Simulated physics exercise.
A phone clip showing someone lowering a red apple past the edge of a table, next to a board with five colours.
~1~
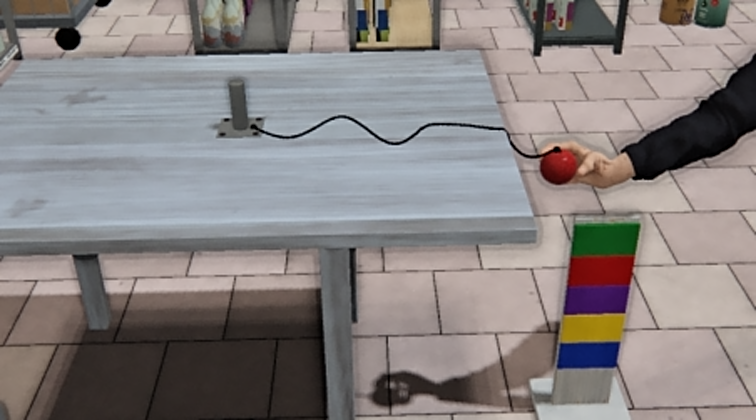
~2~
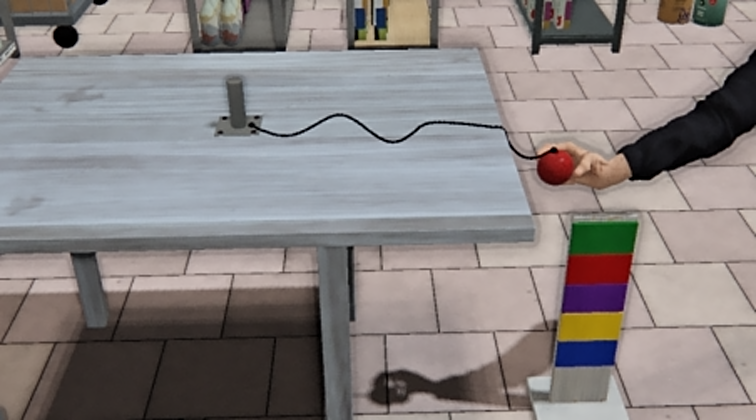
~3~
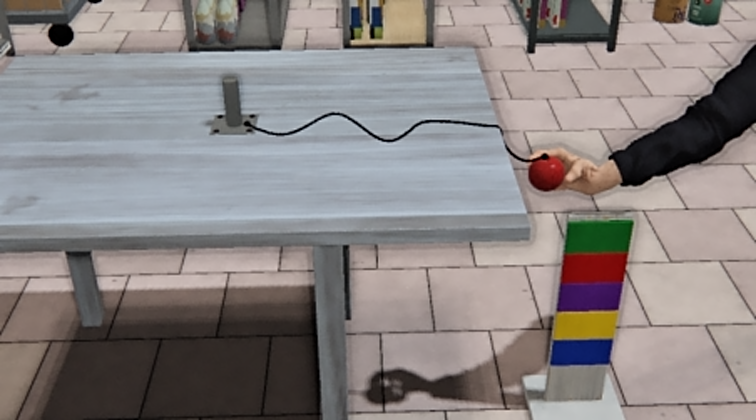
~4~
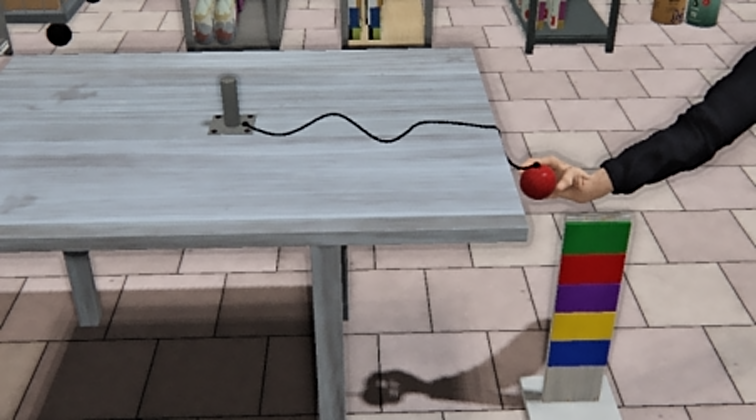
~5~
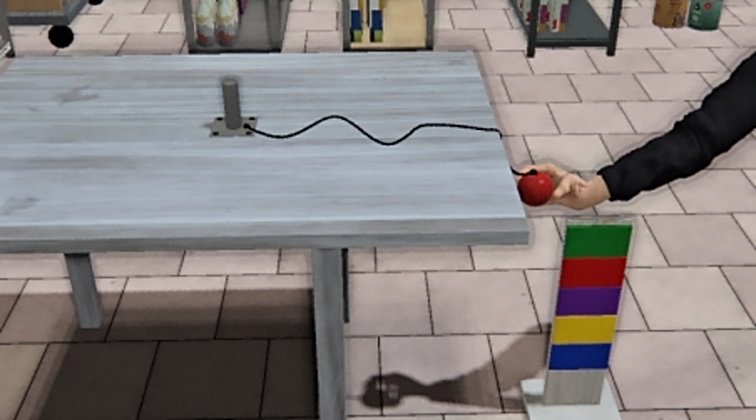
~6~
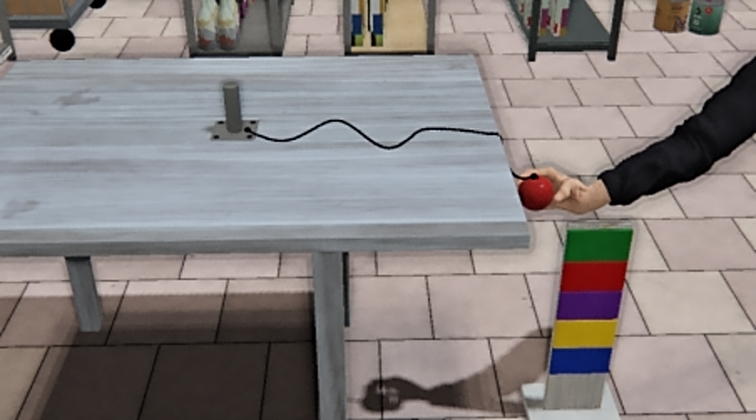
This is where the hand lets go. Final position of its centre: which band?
Band: Red.
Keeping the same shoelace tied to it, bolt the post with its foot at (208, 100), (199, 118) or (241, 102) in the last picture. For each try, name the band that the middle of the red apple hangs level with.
Result 1: Green. Result 2: Green. Result 3: Red.
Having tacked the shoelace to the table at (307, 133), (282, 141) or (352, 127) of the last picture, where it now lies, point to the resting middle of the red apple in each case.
(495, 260); (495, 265); (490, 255).
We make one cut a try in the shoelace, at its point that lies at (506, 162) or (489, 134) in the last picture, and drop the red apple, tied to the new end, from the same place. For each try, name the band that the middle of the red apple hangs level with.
One after the other, green; no band.
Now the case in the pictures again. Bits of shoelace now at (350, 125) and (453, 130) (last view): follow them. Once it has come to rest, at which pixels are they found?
To (382, 132) for the first and to (499, 166) for the second.
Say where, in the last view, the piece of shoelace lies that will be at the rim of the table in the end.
Around (422, 130).
Early on, apple near (517, 271); level with red.
Midway, apple near (459, 273); level with red.
Near the end, apple near (496, 277); level with red.
Finally, apple near (495, 277); level with red. The red one.
